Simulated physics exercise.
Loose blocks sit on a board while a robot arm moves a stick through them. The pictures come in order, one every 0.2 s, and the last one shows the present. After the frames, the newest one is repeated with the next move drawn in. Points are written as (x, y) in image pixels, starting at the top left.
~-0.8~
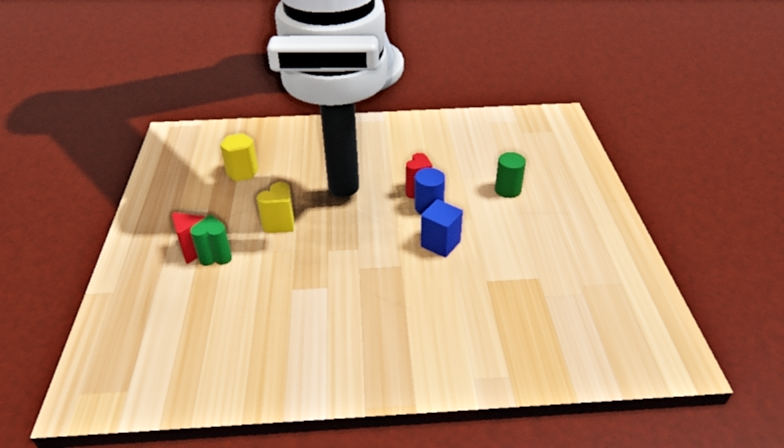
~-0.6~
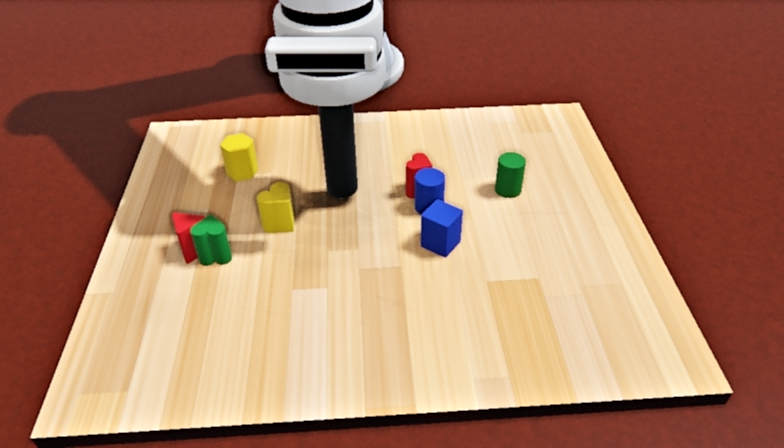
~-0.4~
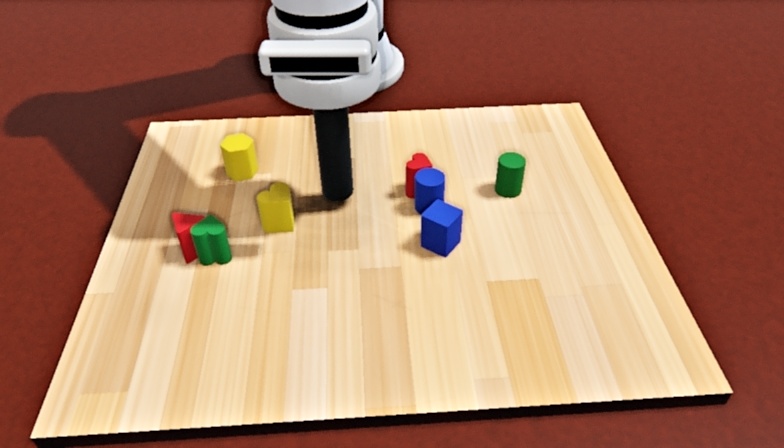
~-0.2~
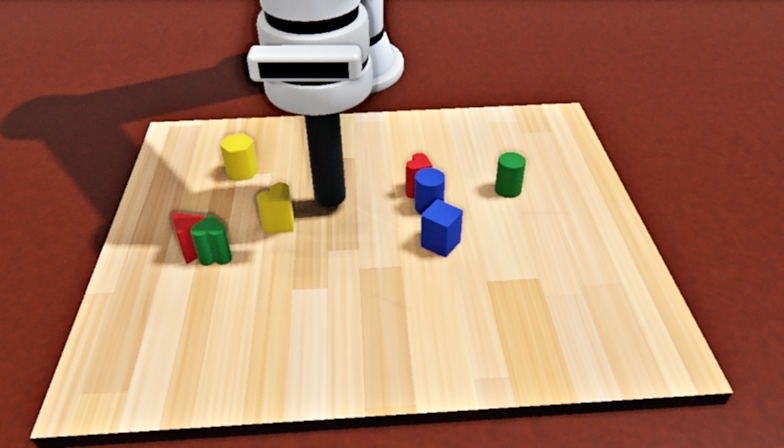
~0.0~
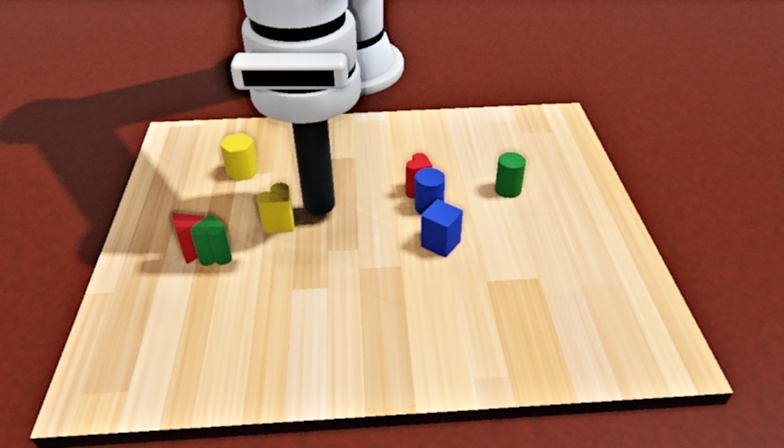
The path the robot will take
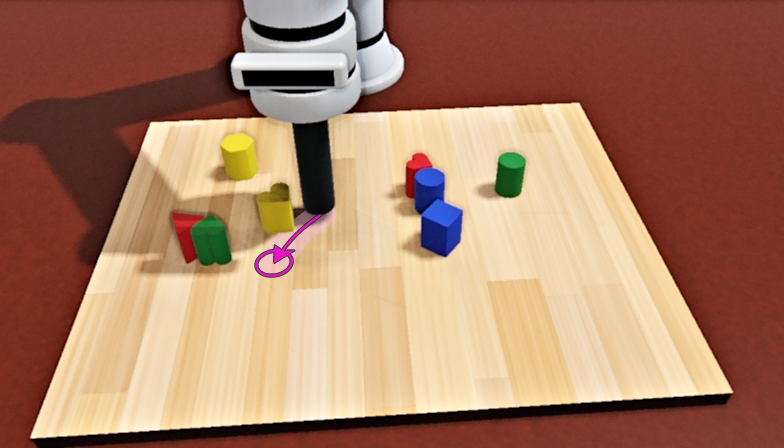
The black stick slides slowly left and slightly downward toward the still yellow heart block.
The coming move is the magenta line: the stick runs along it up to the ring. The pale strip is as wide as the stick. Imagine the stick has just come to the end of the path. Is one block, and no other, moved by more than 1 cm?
Yes, it checks out.
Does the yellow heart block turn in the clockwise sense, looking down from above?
Yes - that is the case.
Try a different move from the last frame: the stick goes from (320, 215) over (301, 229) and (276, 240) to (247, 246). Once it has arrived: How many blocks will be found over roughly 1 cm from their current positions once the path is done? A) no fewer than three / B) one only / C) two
B.
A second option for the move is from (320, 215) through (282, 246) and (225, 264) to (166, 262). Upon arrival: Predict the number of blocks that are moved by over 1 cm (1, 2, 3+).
Going by the path, three or more of them shift by more than about 1 cm.
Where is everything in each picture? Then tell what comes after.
In the first frame, stick's lower end (344, 189); green heart block (208, 226); yellow heart block (276, 193).
In the second frame, stick (342, 190); blocks still.
In the third frame, stick (338, 193); blocks still.
In the fourth frame, stick (330, 198); blocks still.
In the fifth frame, stick (319, 206); green heart block (208, 226); yellow heart block (276, 193).
Drawn move, from (320, 215) via (303, 229) and (287, 245), ending at (274, 263).
What follows on the original path. Halfway along, stick (293, 228); yellow heart block (262, 198), turned 35° clockwise.
At the end, stick (272, 254); green heart block still; yellow heart block (262, 198), turned 35° clockwise.
